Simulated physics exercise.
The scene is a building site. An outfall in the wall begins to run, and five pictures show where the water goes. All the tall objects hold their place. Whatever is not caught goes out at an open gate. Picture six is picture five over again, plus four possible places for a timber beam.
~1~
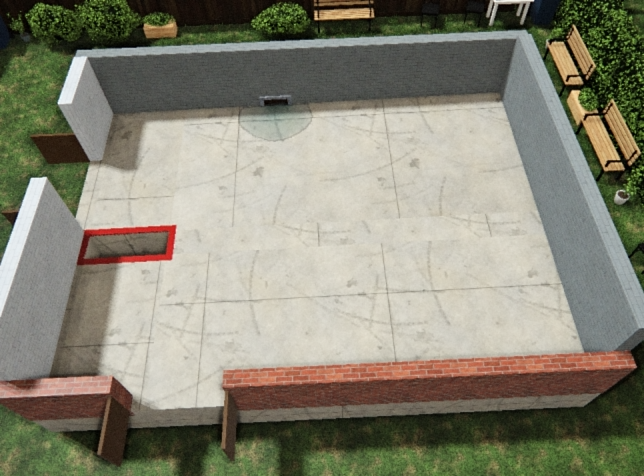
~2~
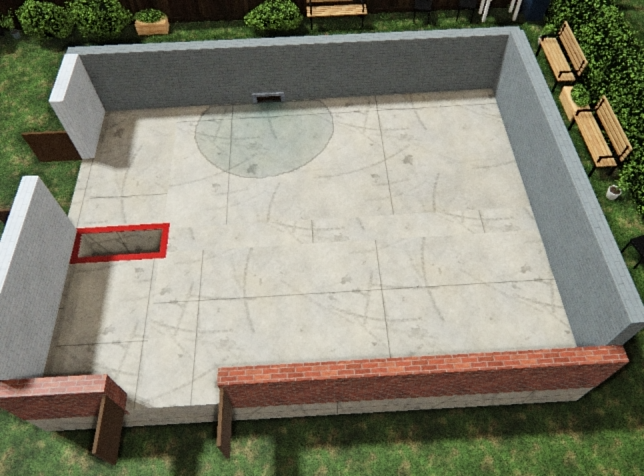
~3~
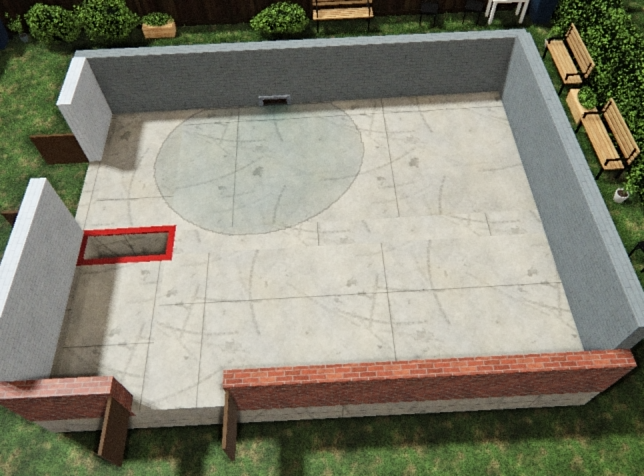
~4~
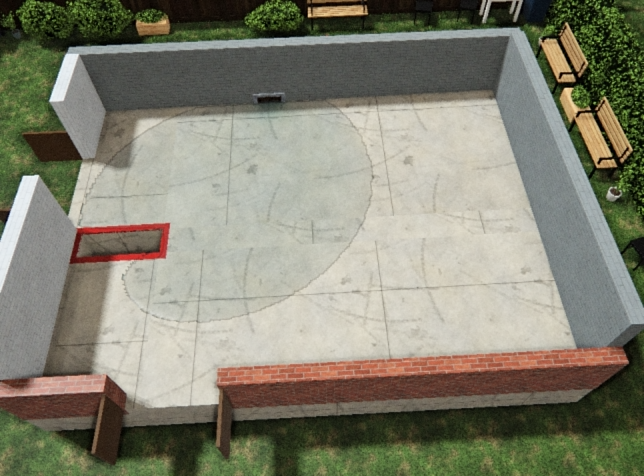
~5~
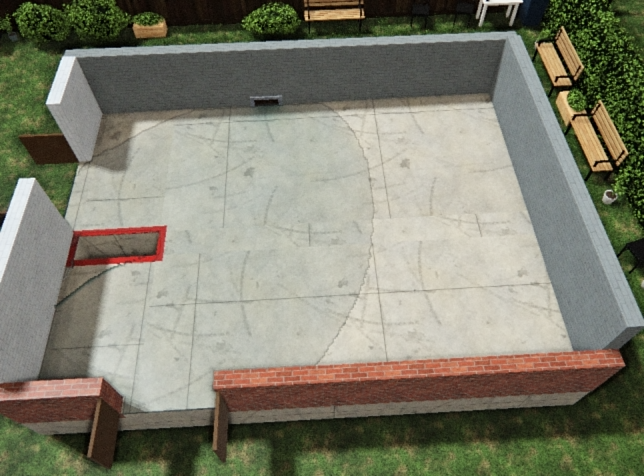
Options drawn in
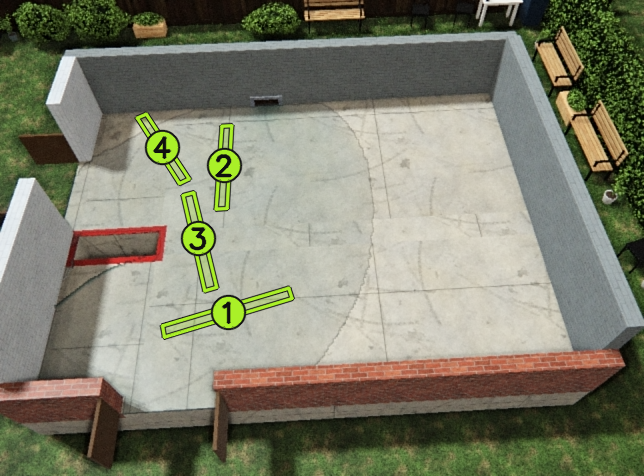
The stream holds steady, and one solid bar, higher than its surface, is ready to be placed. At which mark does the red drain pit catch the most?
The answer is position 1.
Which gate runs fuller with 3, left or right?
The right one.
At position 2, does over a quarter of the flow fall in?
No.
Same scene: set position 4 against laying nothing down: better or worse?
Position 4 is worse.
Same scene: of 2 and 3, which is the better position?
Position 3.
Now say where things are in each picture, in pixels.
The first frame shows outfall at (276, 101); red drain pit at (127, 245); open gate at (183, 392); open gate at (94, 194); 2 % of the ground under water, visible out to (266, 136); red drain pit still dry.
In the second frame, 9 % of the ground under water, visible out to (237, 171); red drain pit still dry.
In the third frame, 21 % of the ground under water, visible out to (227, 229); red drain pit still dry.
In the fourth frame, 38 % of the ground under water, visible out to (151, 307); red drain pit taking water.
In the fifth frame, 53 % of the ground is wet; red drain pit taking water.
In lime, 1 from (163, 331) to (290, 293); 2 from (221, 208) to (226, 125); 3 from (188, 194) to (210, 289); 4 from (141, 116) to (184, 181).
Choosing 1, about 41 % of the stream goes into the red drain pit, about 59 % out by the gates.
Choosing 2, about 10 % of the stream goes into the red drain pit, about 89 % out by the gates.
Choosing 3, about 23 % of the stream goes into the red drain pit, about 75 % out by the gates.
Choosing 4, about 22 % of the stream goes into the red drain pit, about 78 % out by the gates.
